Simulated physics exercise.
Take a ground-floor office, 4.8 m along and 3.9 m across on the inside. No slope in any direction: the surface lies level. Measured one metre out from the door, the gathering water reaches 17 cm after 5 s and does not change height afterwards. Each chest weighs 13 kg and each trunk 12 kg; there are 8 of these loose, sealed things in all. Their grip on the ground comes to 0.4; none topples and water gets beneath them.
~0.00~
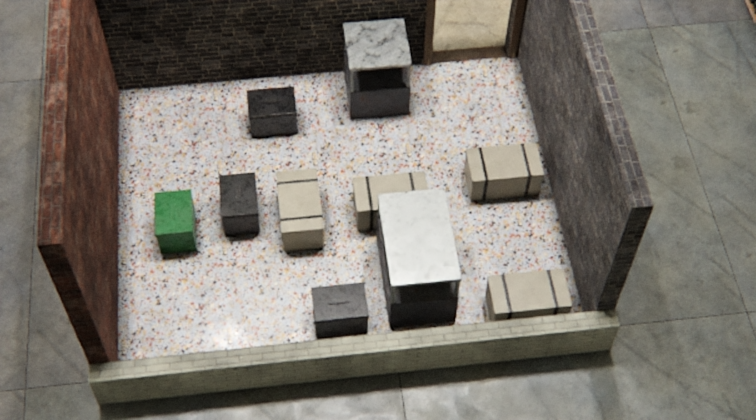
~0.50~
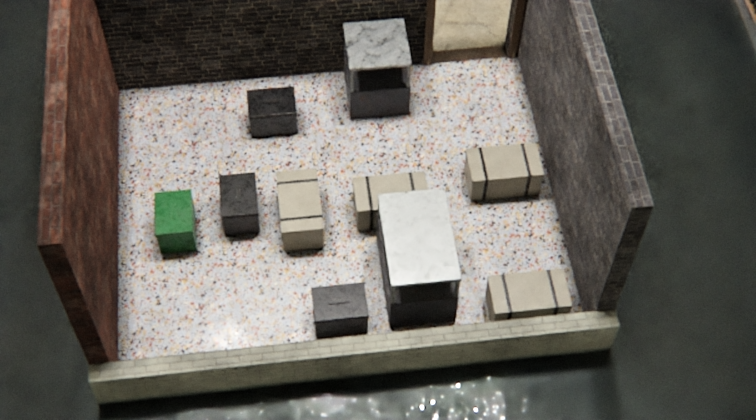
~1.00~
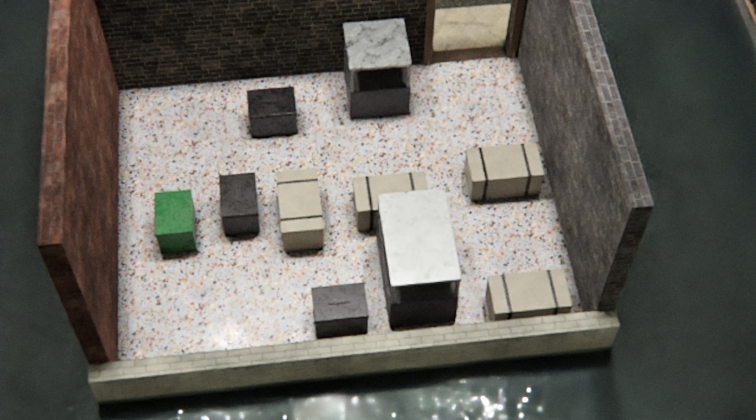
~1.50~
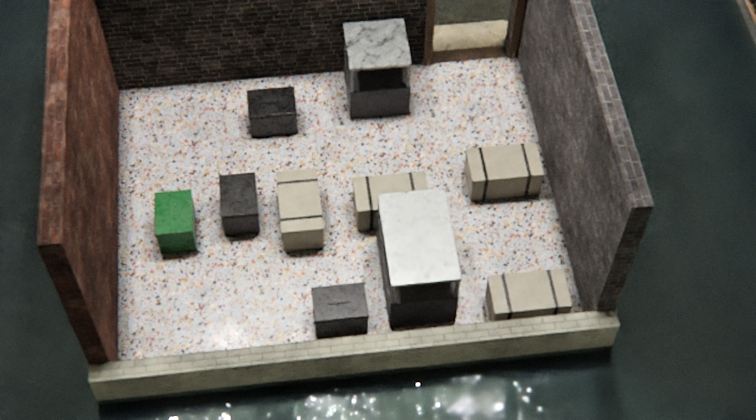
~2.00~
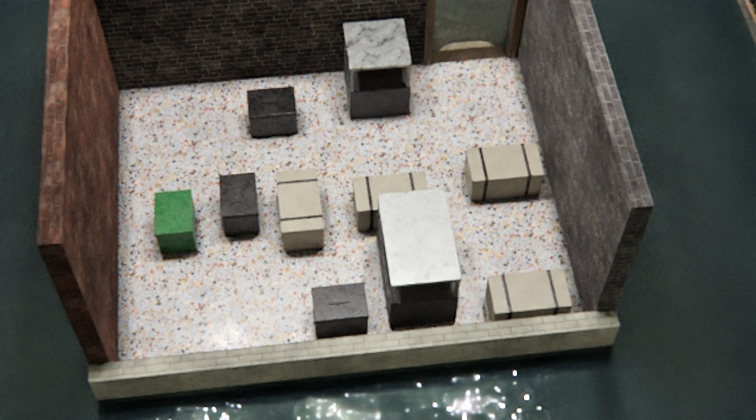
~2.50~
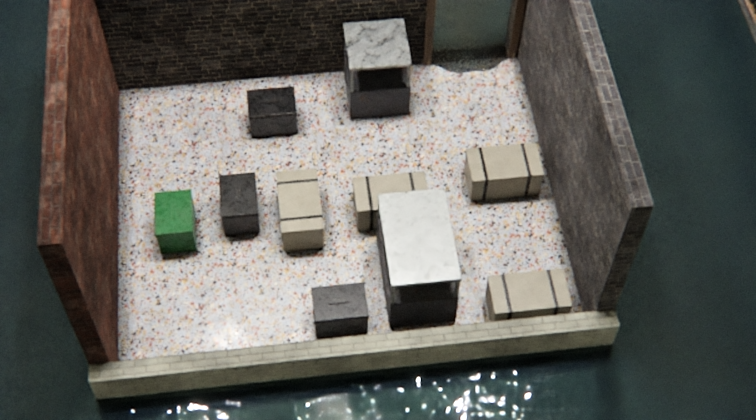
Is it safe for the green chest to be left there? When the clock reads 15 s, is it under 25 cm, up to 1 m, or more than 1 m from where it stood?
It will sit tight.
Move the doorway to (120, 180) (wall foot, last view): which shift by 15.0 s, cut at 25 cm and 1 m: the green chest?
Under that change the green chest is pushed a bit.
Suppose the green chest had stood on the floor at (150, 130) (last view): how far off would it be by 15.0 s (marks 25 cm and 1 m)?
It stays put.
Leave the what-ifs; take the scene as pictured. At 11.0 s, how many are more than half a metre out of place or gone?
The number comes to 2.
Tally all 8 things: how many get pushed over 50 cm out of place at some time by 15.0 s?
The number is 2.
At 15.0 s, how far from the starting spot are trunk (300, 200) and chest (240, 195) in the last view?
Net displacement, in order: 40 cm; 20 cm.
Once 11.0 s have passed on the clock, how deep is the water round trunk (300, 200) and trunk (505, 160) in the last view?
I'd put it at 2 cm and 13 cm respectively.
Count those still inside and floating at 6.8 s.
Total: 2.
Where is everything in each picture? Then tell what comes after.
The green chest at (173, 212) rests on the ground; water covers 0.0 m2; 0 of 8 have shifted, in the first frame.
The green chest at (173, 212), on the bottom; water covers 0.0 m2; 0 of 8 have shifted, in the second frame.
The green chest at (173, 212) rests on the ground; water covers 0.0 m2; 0 of 8 have shifted, in the third frame.
The green chest at (173, 212) rests on the ground; 0.0 m2 under water; 0 of 8 have shifted, in the fourth frame.
The green chest at (173, 212) rests on the ground; water covers 0.0 m2; 0 of 8 have shifted, in the fifth frame.
The green chest at (173, 212) rests on the ground; 0.1 m2 under water; 0 of 8 have shifted, in the sixth frame.
After 3.5 s the green chest is near (173, 212), 0.0 m from its start, aground; 0 afloat.
After 6.8 s the green chest is near (173, 212), 0.0 m from its start, aground; 2 afloat.
After 11.0 s the green chest is near (173, 212), 0.0 m from its start, aground; 3 afloat.
After 15.0 s the green chest is near (173, 212), 0.0 m from its start, aground; 3 afloat.
